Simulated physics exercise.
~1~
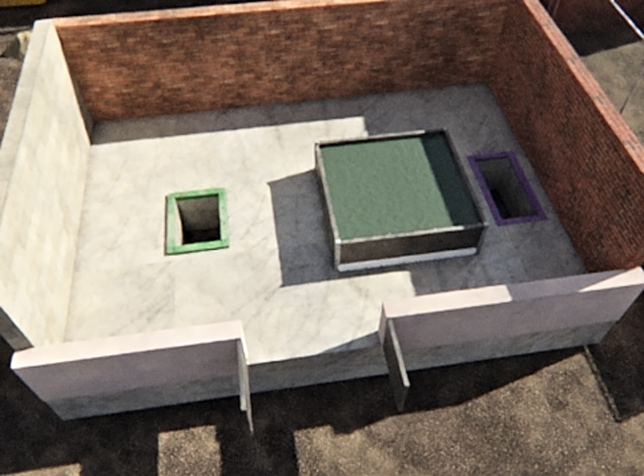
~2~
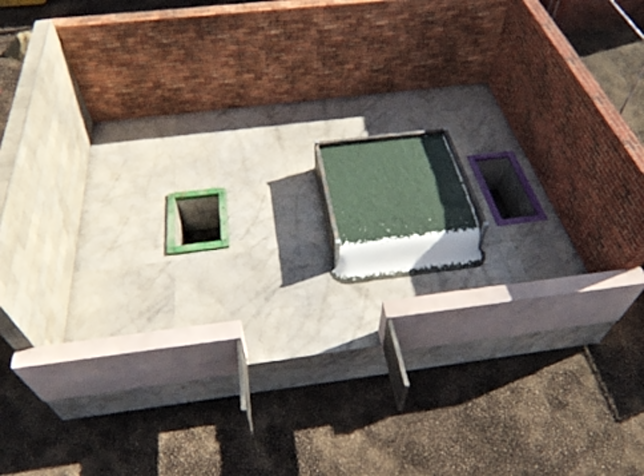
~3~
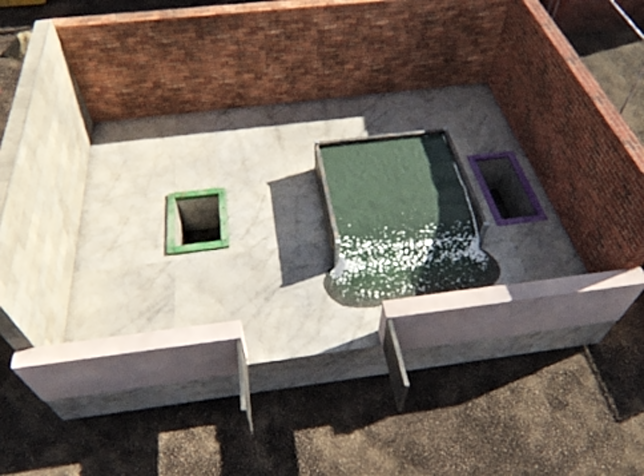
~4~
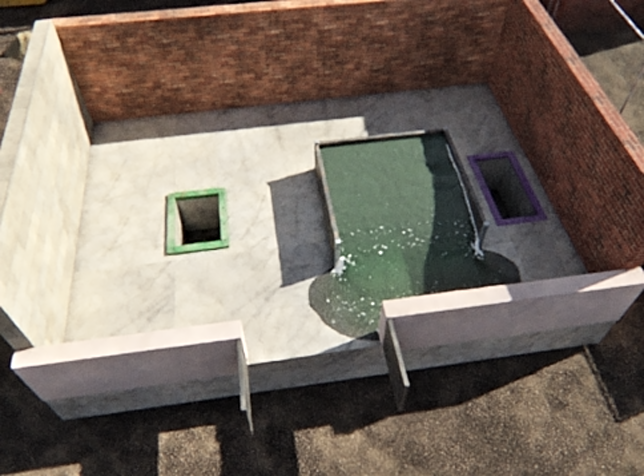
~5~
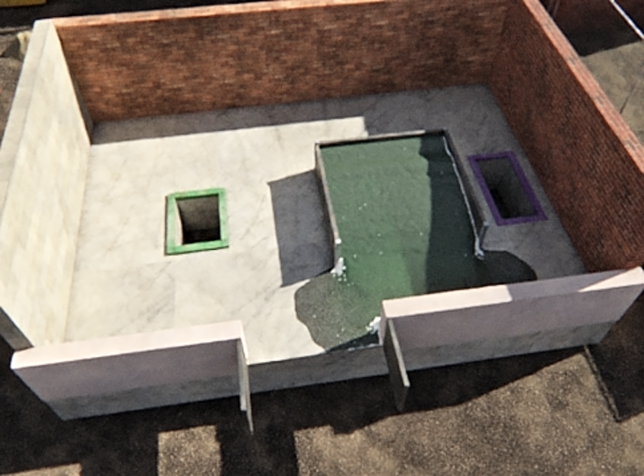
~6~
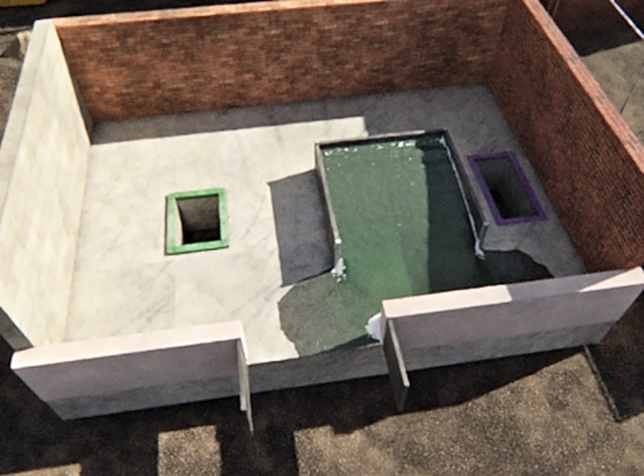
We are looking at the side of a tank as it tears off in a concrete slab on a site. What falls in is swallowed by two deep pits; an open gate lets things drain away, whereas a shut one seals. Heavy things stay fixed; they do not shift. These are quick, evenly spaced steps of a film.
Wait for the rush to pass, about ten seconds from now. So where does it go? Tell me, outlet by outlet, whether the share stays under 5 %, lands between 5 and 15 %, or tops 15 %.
Outlet by outlet: The gate tops 15 %, the purple pit tops 15 %, the green pit stays under 5 %.
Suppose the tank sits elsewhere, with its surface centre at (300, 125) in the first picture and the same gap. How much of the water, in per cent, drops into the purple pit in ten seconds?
The purple pit takes 12 per cent.
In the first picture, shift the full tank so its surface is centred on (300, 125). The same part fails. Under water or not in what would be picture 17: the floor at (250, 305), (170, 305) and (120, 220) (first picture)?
Well, first one got wet, second one got wet, third one stays dry.
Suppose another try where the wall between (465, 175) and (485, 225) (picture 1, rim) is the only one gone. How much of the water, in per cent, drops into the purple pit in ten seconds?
The purple pit takes 50 per cent.
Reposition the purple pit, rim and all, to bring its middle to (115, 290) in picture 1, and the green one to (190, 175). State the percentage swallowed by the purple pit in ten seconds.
Out of a hundred parts, 10 go to purple.
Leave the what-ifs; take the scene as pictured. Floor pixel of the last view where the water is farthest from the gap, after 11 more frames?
The front should reach about (185, 356).
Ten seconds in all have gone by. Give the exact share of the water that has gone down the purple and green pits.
Roughly 22 %, then roughly 0 %.
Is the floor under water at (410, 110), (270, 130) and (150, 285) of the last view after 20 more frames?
Taking them as listed, I'd call them high and dry, high and dry and soaked through.
A moment on, water covers 15 % of the floor; the gate 5 %, the purple pit 0 %, the green pit 0 %.
Next, water covers 20 % of the floor; the gate 12 %, the purple pit 0 %, the green pit 0 %.
Then, water covers 40 % of the floor; the gate 20 %, the purple pit 8 %, the green pit 0 %.
Later, water covers 55 % of the floor; the gate 26 %, the purple pit 18 %, the green pit 0 %.
In the end, water covers 65 % of the floor; the gate 31 %, the purple pit 23 %, the green pit 0 %.
